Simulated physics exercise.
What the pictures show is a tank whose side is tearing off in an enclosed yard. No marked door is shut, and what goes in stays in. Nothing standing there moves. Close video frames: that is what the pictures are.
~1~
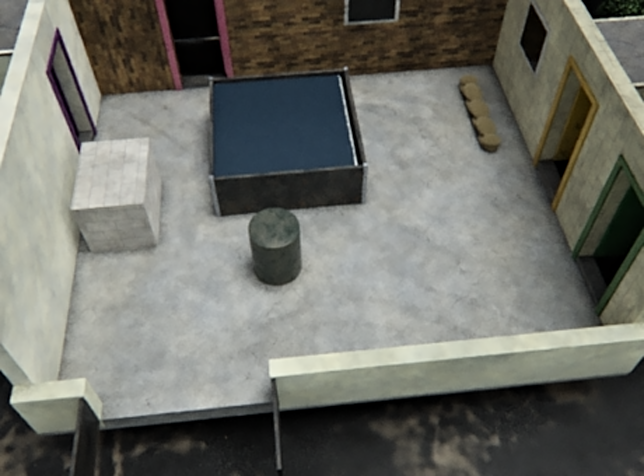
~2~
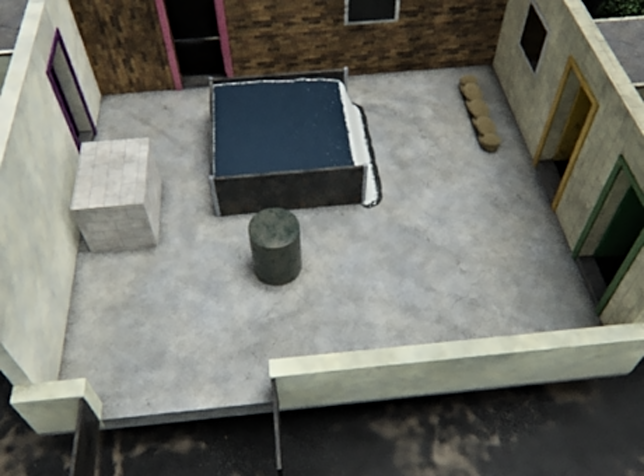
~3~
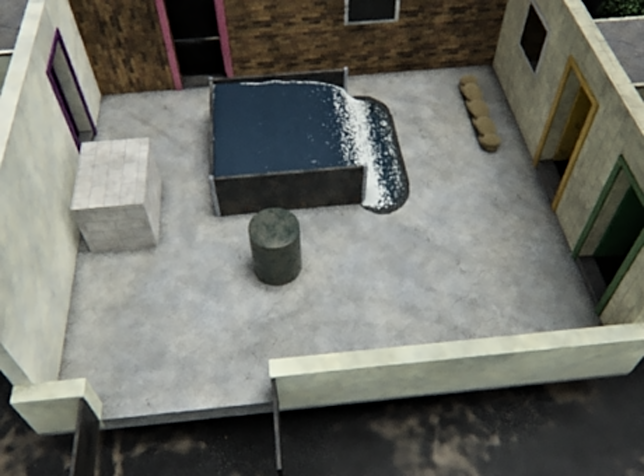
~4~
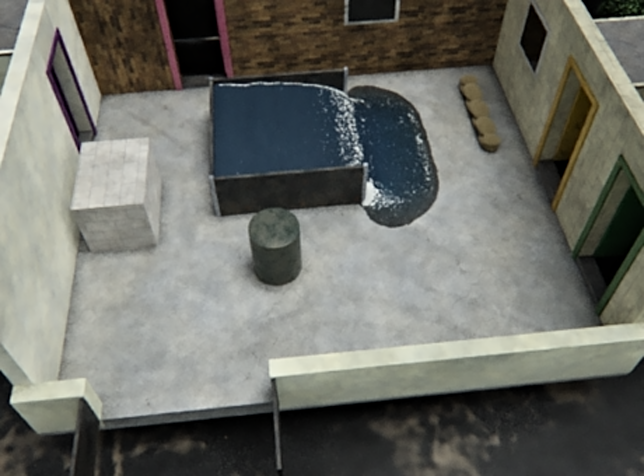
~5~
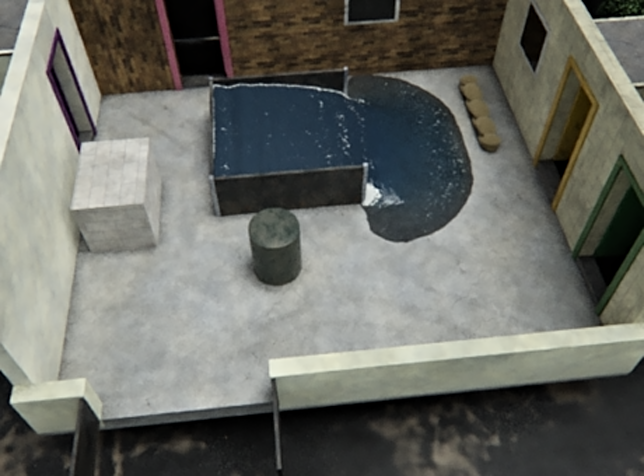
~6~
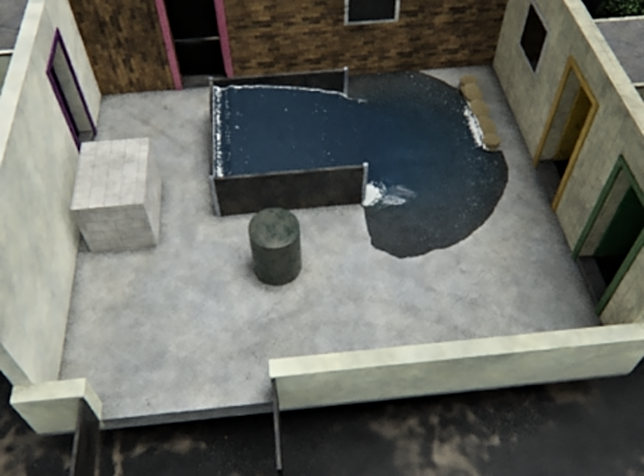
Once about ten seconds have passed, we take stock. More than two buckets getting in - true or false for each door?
Purple door: False; yellow door: True; pink door: False; green door: True.
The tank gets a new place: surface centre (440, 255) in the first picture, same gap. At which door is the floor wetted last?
It's the purple door.
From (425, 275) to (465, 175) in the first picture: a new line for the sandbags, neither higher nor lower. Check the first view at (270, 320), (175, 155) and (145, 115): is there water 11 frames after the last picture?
Spot one: Still bare; spot two: Still bare; spot three: Still bare.
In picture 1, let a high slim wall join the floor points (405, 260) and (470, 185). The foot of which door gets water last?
The purple one.
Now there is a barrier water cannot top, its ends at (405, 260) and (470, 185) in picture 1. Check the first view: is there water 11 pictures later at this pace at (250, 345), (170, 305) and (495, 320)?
Taking the points in order, they are high and dry, high and dry and high and dry.
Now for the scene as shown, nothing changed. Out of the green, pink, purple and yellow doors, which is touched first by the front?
The door marked yellow is the one.
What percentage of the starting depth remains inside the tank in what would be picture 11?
Somewhere near 52 %, give or take.
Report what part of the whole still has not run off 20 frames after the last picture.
Roughly 94 parts in a hundred.
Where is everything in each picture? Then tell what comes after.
In the first picture, still water in the open tank at (284, 124).
In the second picture, the front is at (366, 205), out from the gap at (352, 141).
In the third picture, water pours out at (352, 142) and has run to (389, 208).
In the fourth picture, the front is at (419, 211), out from the gap at (352, 144).
In the fifth picture, water pours out at (352, 144) and has run to (446, 217).
In the sixth picture, water pours out at (352, 144) and has run to (503, 179).
A moment on, water covers 30 % of the floor; the purple door not reached, the yellow door under two buckets in, the pink door not reached, the green door not reached.
Next, water covers 35 % of the floor; the purple door not reached, the yellow door far over two buckets in, the pink door not reached, the green door wet at the sill, nothing in.
Then, water covers 45 % of the floor; the purple door not reached, the yellow door far over two buckets in, the pink door not reached, the green door under two buckets in.
Later, water covers 80 % of the floor; the purple door wet at the sill, nothing in, the yellow door far over two buckets in, the pink door wet at the sill, nothing in, the green door over two buckets in.
In the end, water covers 95 % of the floor; the purple door under two buckets in, the yellow door far over two buckets in, the pink door wet at the sill, nothing in, the green door over two buckets in.
